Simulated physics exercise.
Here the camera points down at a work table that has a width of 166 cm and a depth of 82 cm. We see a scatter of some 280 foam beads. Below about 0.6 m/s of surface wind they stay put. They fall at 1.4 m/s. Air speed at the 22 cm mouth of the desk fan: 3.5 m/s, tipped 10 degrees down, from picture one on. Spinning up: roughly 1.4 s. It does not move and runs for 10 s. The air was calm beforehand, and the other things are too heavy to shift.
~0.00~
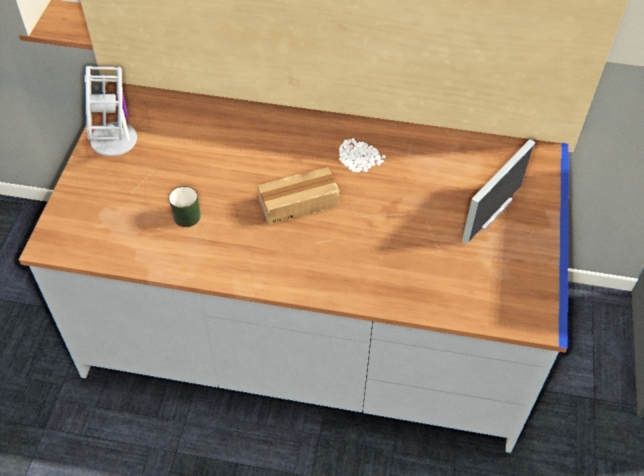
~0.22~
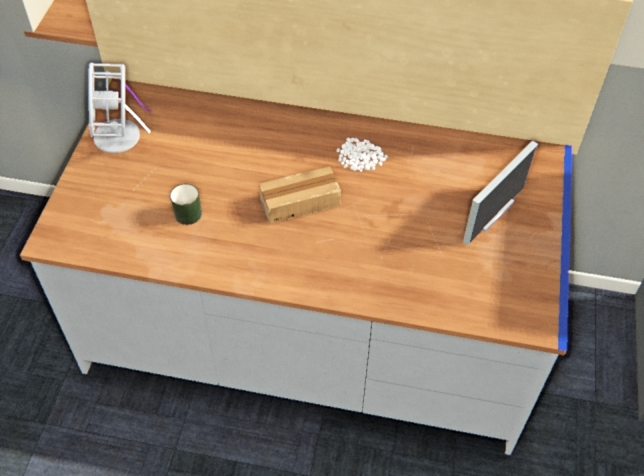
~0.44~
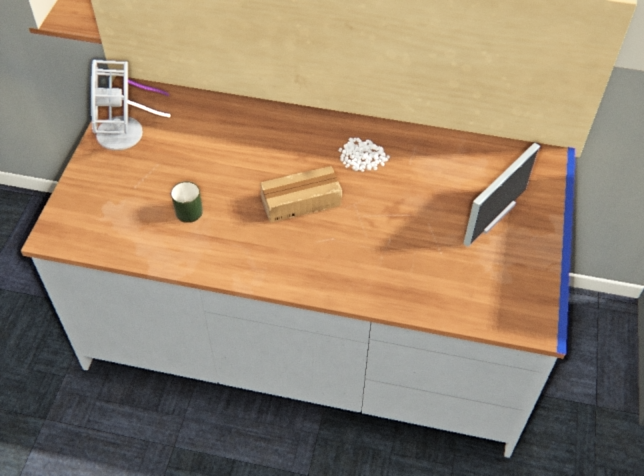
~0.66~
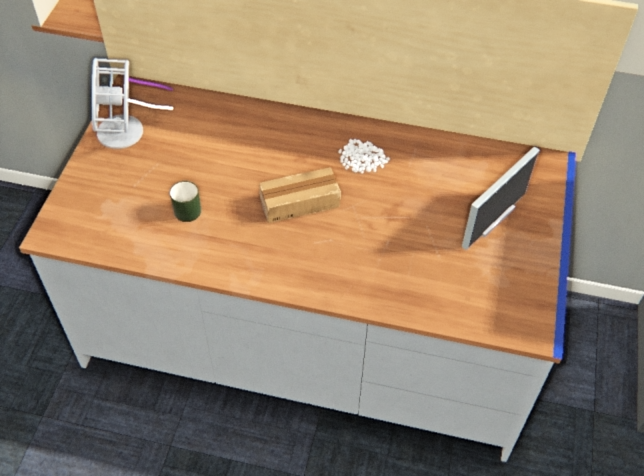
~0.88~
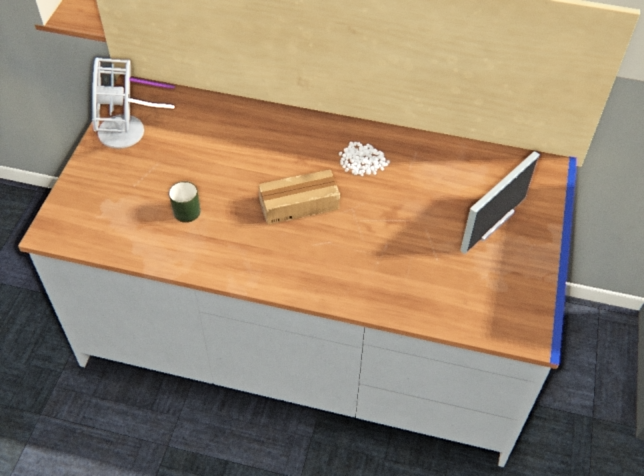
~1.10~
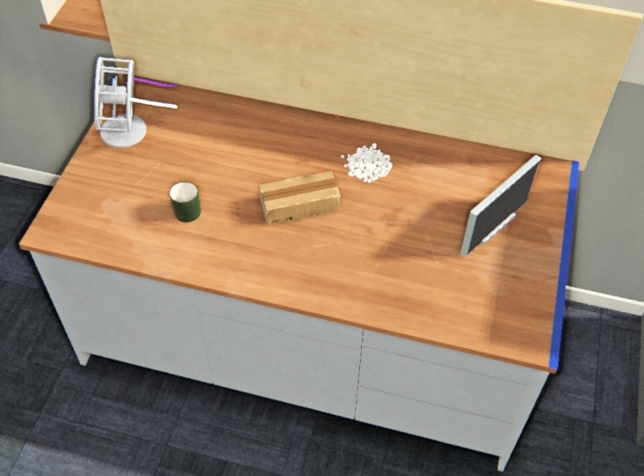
On a wooden work table, a small white fan blew its purple and white ribbons out to the right, and later the pile of white bits near the back began shifting slightly rightward.
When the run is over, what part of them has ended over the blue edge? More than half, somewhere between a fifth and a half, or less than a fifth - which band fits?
I think fewer than one in five will wind up past that edge.
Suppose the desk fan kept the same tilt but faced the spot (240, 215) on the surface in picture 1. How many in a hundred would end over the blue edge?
90 %.
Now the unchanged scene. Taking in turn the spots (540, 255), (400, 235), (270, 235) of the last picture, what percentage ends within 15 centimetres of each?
Roughly 0 %, 50 % and 0 %, in that order.
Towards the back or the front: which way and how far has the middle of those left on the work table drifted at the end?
It shifted toward the front side by roughly 40 cm.
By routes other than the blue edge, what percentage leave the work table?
About 0 %.
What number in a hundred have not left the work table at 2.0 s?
I'd put it near 100 per cent.
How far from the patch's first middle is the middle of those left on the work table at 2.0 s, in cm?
It comes to near 40 cm.
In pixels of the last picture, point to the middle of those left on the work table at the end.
Centre point: About (411, 266).
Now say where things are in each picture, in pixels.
The middle of the foam beads is near (359, 156), none has stirred yet and the mouth of the desk fan is at (104, 104), in the first picture.
The middle of the foam beads is near (361, 155), none has stirred yet and the blue edge is centred on (570, 239), in the second picture.
The middle of the foam beads is near (363, 155), none has stirred yet, the top of a box is at (301, 186) and the top of a laptop is at (508, 173), in the third picture.
The middle of the foam beads is near (363, 157) and none has stirred yet, in the fourth picture.
The middle of the foam beads is near (363, 159) and none has stirred yet, in the fifth picture.
The middle of the foam beads is near (368, 164), the farthest in sight from the desk fan is at (391, 165) and about 35 % have left their places, in the sixth picture.
After 2.0 s, 68 % are on the move or not yet settled, 0 % are over the blue edge; the middle of those still in play is near (392, 259).
After 3.2 s, 25 % are on the move or not yet settled, 1 % are over the blue edge; the middle of those still in play is near (407, 268).
After 5.5 s, 25 % are on the move or not yet settled, 1 % are over the blue edge; the middle of those still in play is near (411, 266).
After 10.0 s, at the end, 1 % are over the blue edge; the middle of those still in play is near (411, 266).
